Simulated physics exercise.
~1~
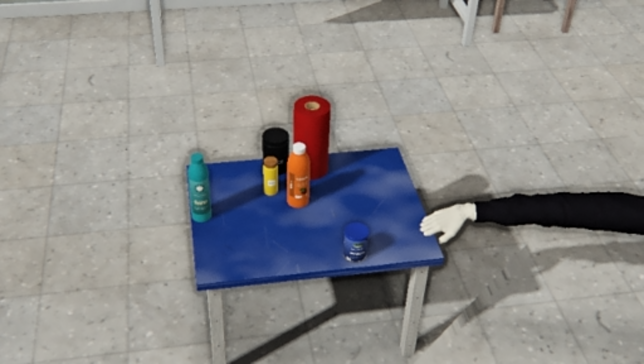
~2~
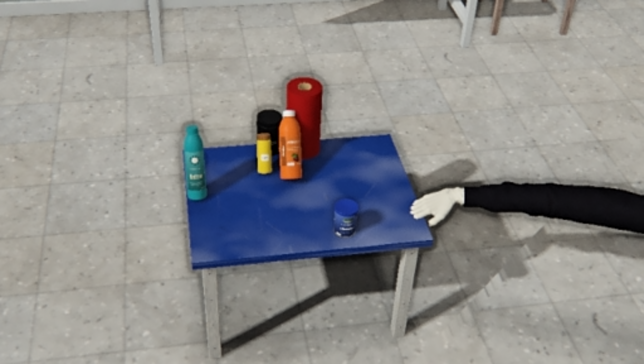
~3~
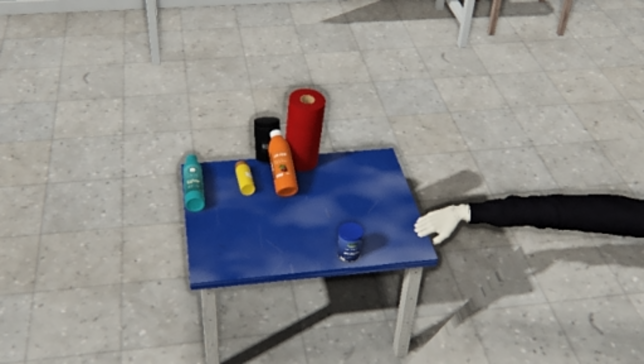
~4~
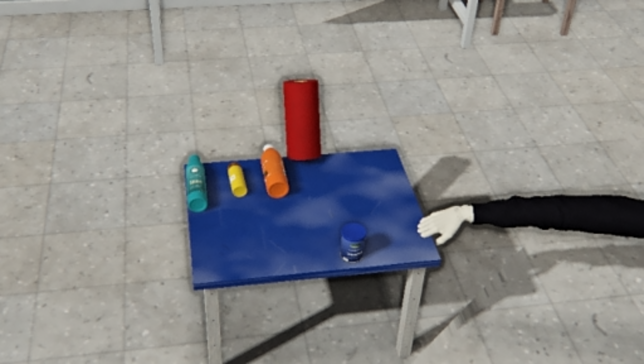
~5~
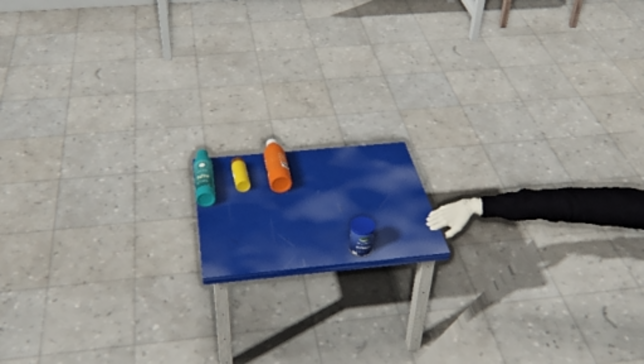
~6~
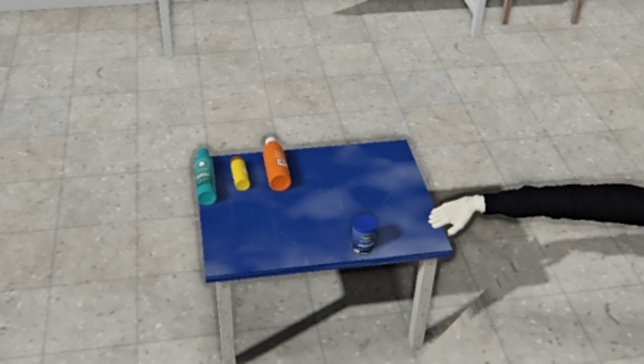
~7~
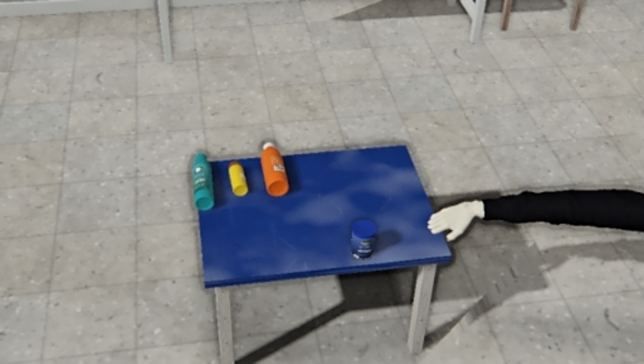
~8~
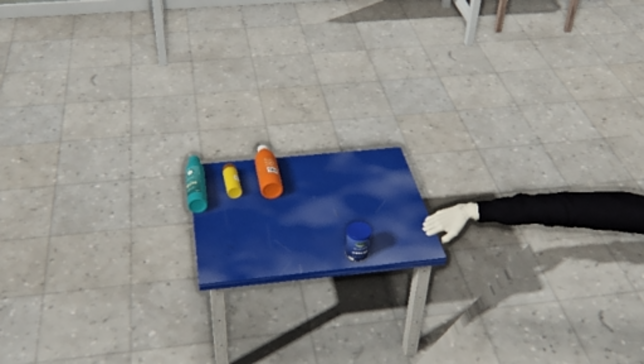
A blue table holding six containers jolts away and back beside a still, gloved hand, toppling the turquoise, yellow and orange bottles onto their sides, while the black jar and red roll drop off the far edge, leaving the blue tin upright near the front.
